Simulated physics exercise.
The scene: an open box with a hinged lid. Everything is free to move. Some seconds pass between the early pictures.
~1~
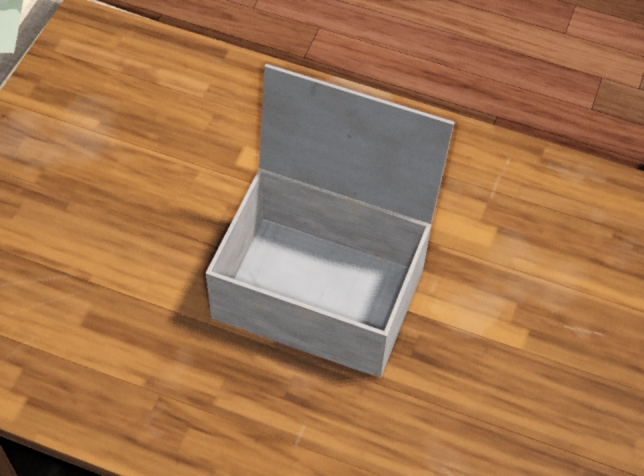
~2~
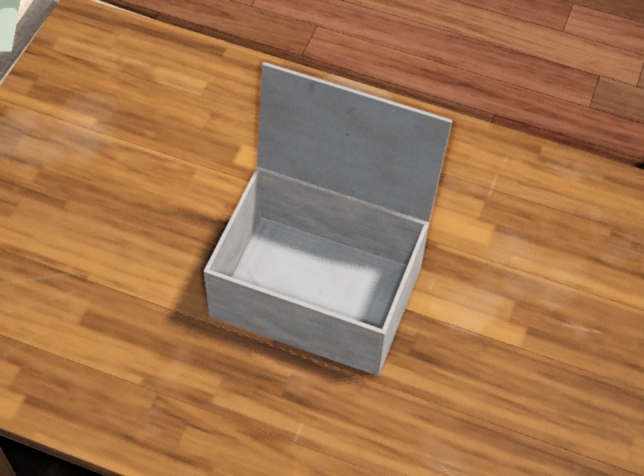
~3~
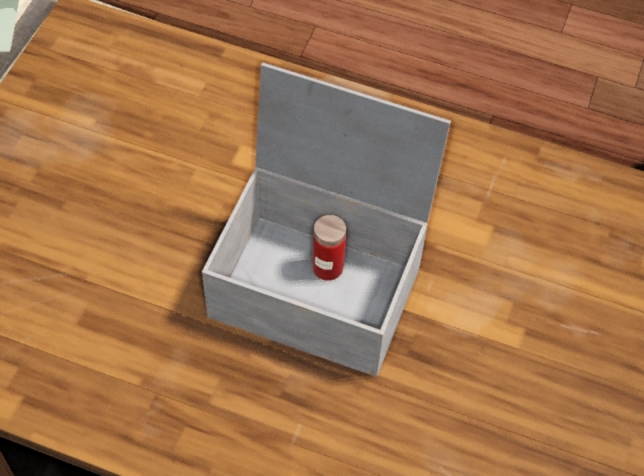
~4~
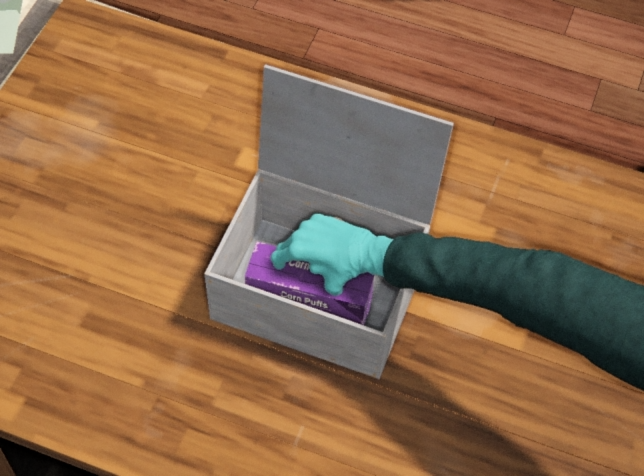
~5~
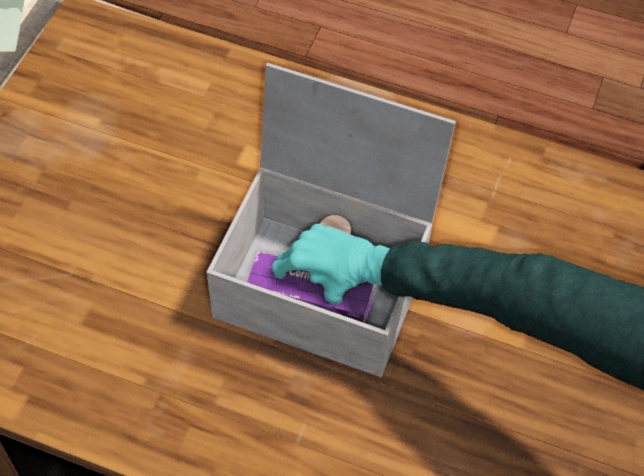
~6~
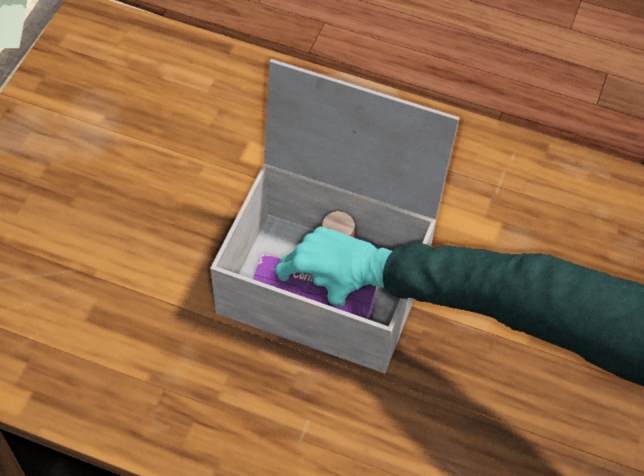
Gloved hand lowering a purple carton into an open grey box on a wooden table, after a red shaker appears inside.
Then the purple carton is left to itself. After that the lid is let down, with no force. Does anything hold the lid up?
Here the lid closes.
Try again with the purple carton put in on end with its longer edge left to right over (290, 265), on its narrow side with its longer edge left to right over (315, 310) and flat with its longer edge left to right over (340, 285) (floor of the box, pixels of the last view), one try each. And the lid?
First try: It stays ajar; second try: It shuts flat; third try: It closes.
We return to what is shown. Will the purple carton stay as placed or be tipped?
The purple carton keeps its pose.
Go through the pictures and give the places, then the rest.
The last thing is not in view yet, in the first picture.
The last thing is not in view yet, in the second picture.
The last thing is not in view yet; red shaker (329, 248), in the third picture.
Still above its spot; purple carton (310, 288), in the fourth picture.
Still above its spot, in the fifth picture.
In place under the hand, in the sixth picture.
Then, 1.20 s later than the last frame, lid starting down.
Then, 1.80 s later than the last frame, lid 45° above the rim.
Then, 2.20 s later than the last frame, lid 13° above the rim.
When it is over, lid shut; both as before. End places, in pixels of the last picture, purple carton near (313, 299).
